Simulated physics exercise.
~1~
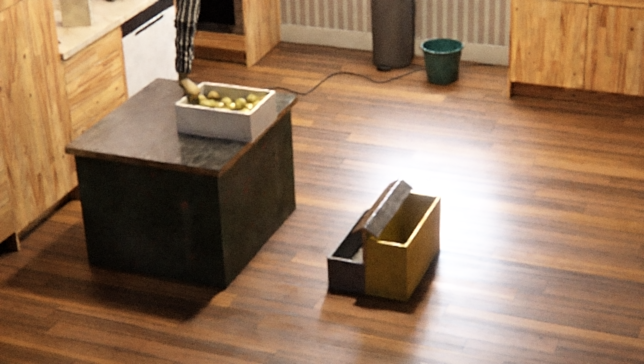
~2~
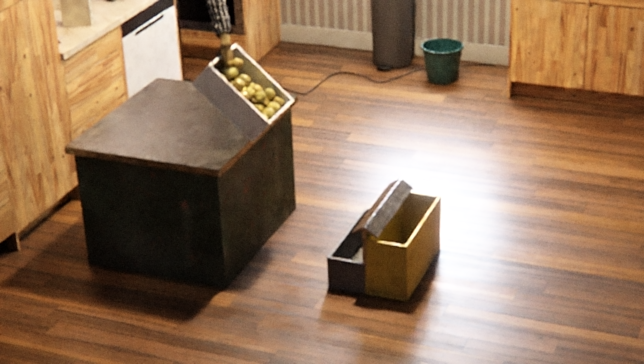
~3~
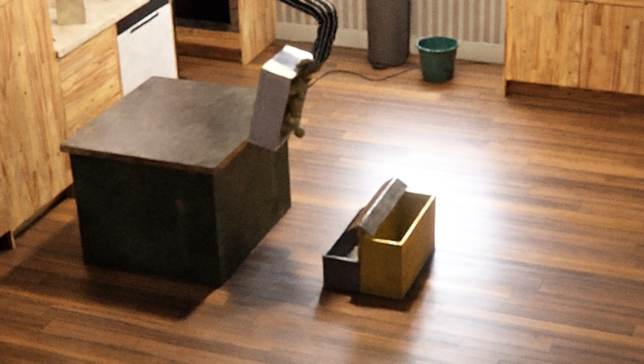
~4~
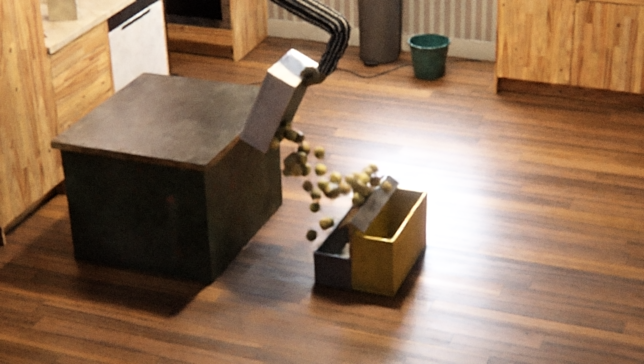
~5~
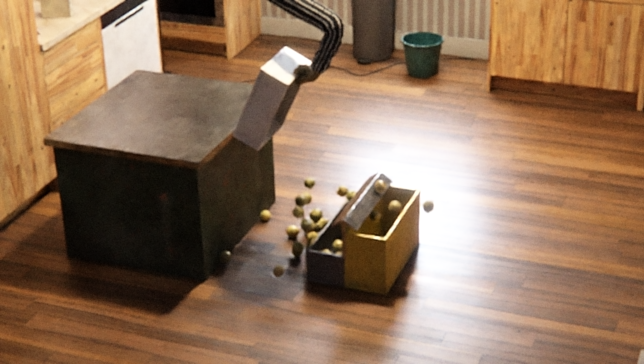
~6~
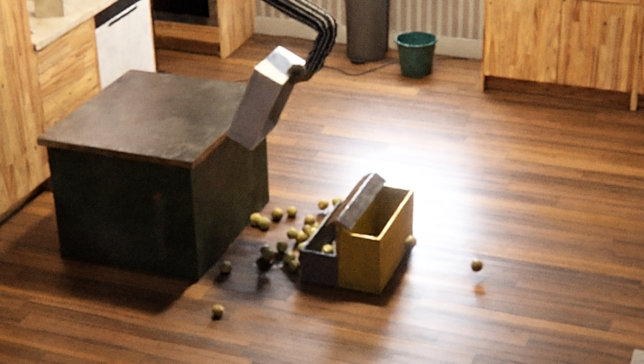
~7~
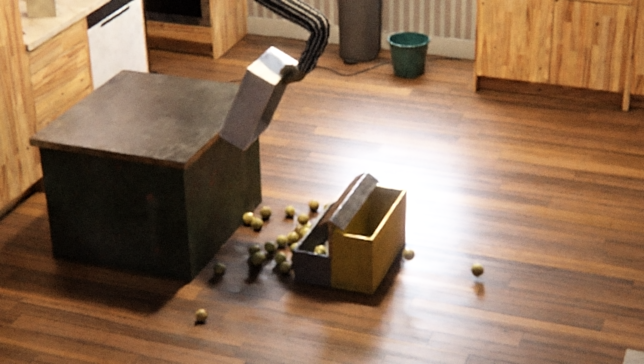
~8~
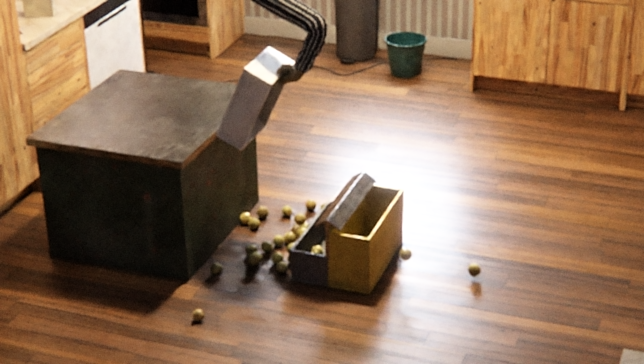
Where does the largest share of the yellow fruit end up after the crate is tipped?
More than half of it ends up on the wooden floor short of the grey box, on the side nearer the bench.
Black jointed arm tipping a white crate of round yellow fruit off a dark bench, most scattering on the floor before two joined boxes.
